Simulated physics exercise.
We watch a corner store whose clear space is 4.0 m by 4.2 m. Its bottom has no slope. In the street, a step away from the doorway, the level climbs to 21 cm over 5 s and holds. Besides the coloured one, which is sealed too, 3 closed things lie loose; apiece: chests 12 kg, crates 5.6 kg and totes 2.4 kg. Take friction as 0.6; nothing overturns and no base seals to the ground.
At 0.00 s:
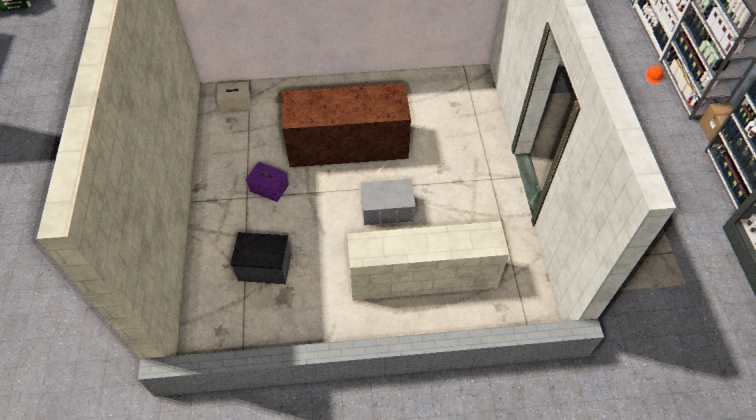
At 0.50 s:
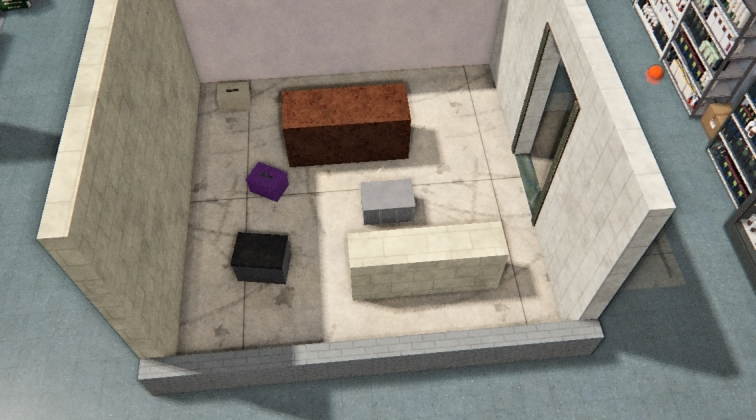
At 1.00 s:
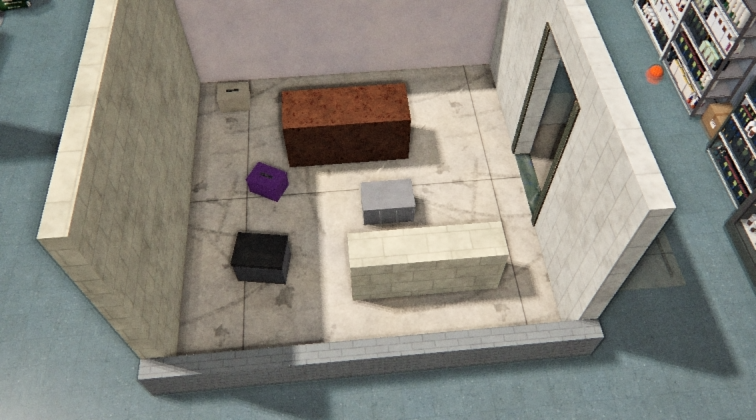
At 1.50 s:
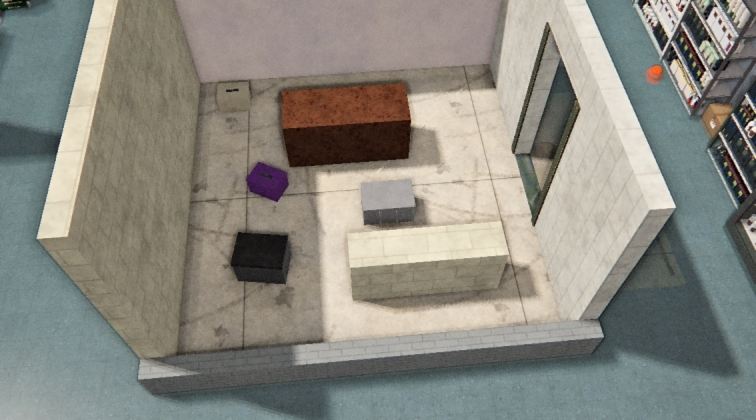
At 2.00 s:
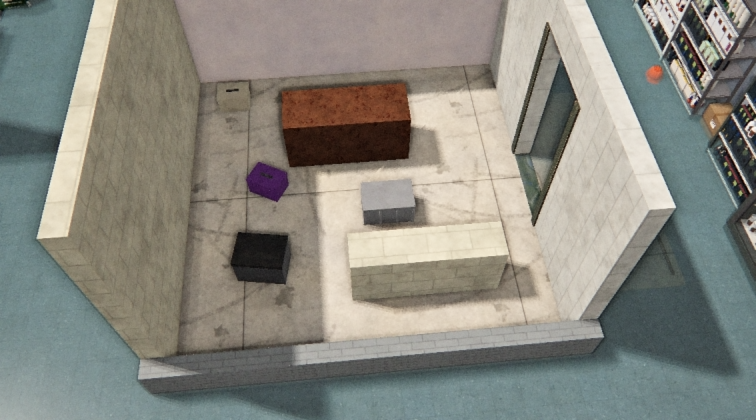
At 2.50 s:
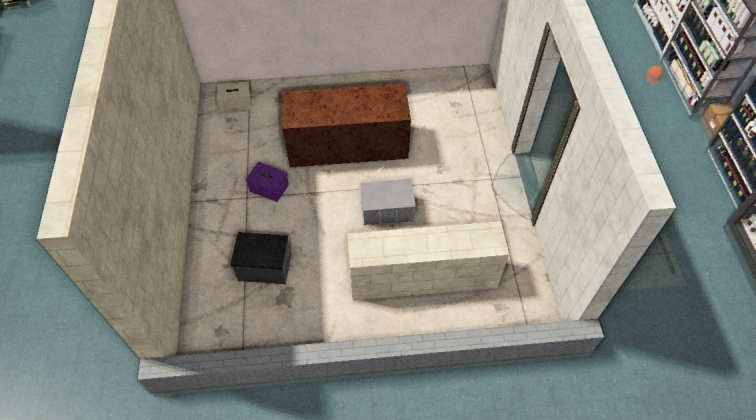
Water spreading over the street around a corner store, then creeping in at the doorway, while the boxes inside stay still.
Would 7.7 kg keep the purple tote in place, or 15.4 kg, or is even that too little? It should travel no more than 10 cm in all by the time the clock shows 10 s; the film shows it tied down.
For it, only the higher weight holds it.
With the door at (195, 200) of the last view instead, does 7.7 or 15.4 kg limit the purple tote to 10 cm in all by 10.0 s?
Then neither load is enough.
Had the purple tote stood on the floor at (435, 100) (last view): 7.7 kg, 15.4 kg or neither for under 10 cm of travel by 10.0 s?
The smaller is enough.
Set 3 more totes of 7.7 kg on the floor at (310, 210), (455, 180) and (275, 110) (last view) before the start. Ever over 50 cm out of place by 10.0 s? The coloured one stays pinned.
In that order: More, over, under.
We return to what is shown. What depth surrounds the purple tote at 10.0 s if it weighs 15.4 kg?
Roughly 7 cm.
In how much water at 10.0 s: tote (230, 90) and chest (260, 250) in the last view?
Roughly 8 and 7 cm.
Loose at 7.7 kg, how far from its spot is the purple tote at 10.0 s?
Roughly 140 cm.
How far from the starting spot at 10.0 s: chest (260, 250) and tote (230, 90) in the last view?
In that order: 80 cm, 30 cm.
After 3.5 s the purple tote would be 0 cm from its start with 7.7 kg and 0 cm from its start with 15.4 kg; 0 cm of water round it then.
After 4.5 s the purple tote would be 0 cm from its start with 7.7 kg and 0 cm from its start with 15.4 kg; 0 cm of water round it then.
After 7.0 s the purple tote would be 39 cm from its start with 7.7 kg and 0 cm from its start with 15.4 kg; 6 cm of water round it then.
After 10.0 s the purple tote would be 144 cm from its start with 7.7 kg and 1 cm from its start with 15.4 kg; 7 cm of water round it then.
